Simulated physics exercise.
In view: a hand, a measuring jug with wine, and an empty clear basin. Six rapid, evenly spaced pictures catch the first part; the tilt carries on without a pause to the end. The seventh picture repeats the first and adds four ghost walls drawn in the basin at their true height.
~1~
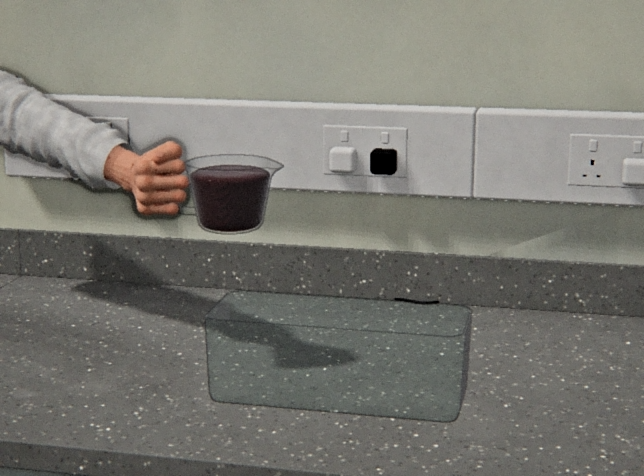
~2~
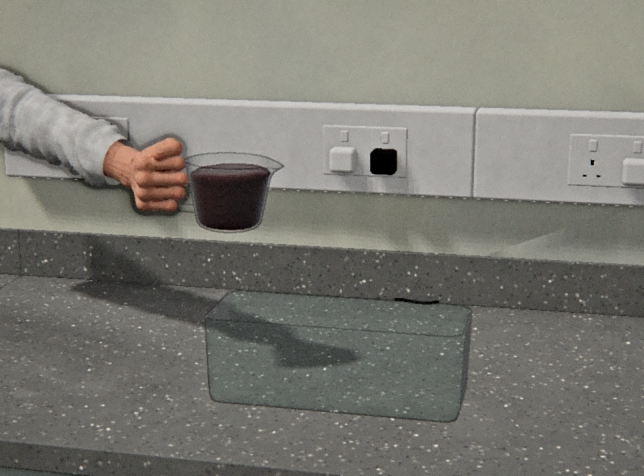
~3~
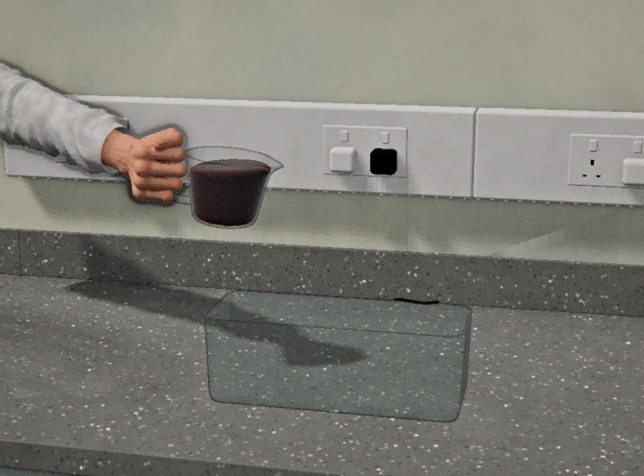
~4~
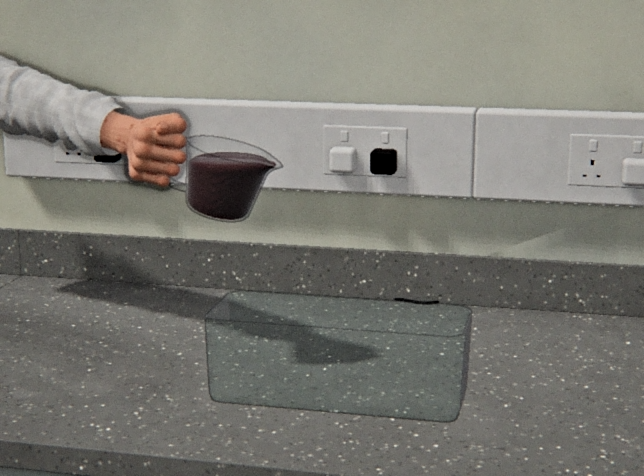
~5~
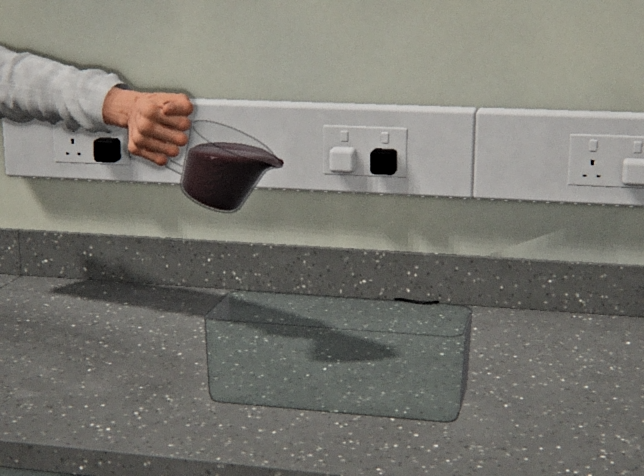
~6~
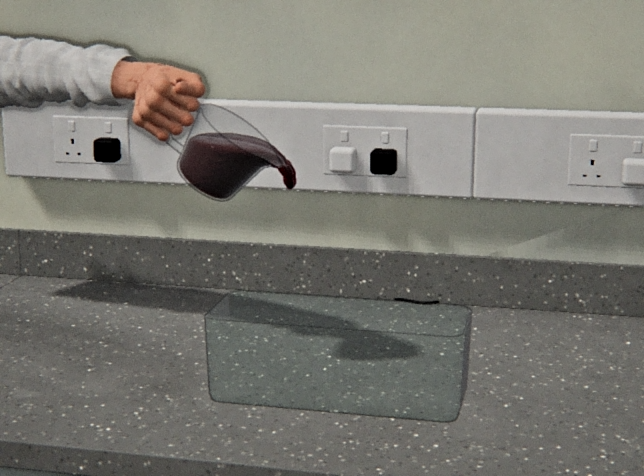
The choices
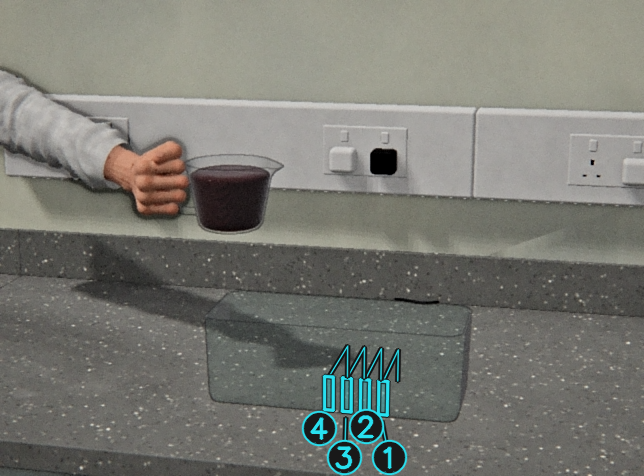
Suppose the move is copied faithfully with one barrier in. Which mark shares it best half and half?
Go for 2.
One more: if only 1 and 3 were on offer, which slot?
Here it is slot 3.
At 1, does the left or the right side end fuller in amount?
The left one.
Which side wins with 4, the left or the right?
The right side.
On the marked copy, 1 at (381, 421); 2 at (363, 419); 3 at (345, 418); 4 at (327, 416).
Choosing 1, about 89 % ends left of the wall and 7 % right of it; 4 % is lost outside.
Choosing 2, about 53 % ends left of the wall and 45 % right of it; 3 % is lost outside.
Choosing 3, about 20 % ends left of the wall and 78 % right of it.
Choosing 4, about 8 % ends left of the wall and 89 % right of it; 3 % is lost outside.
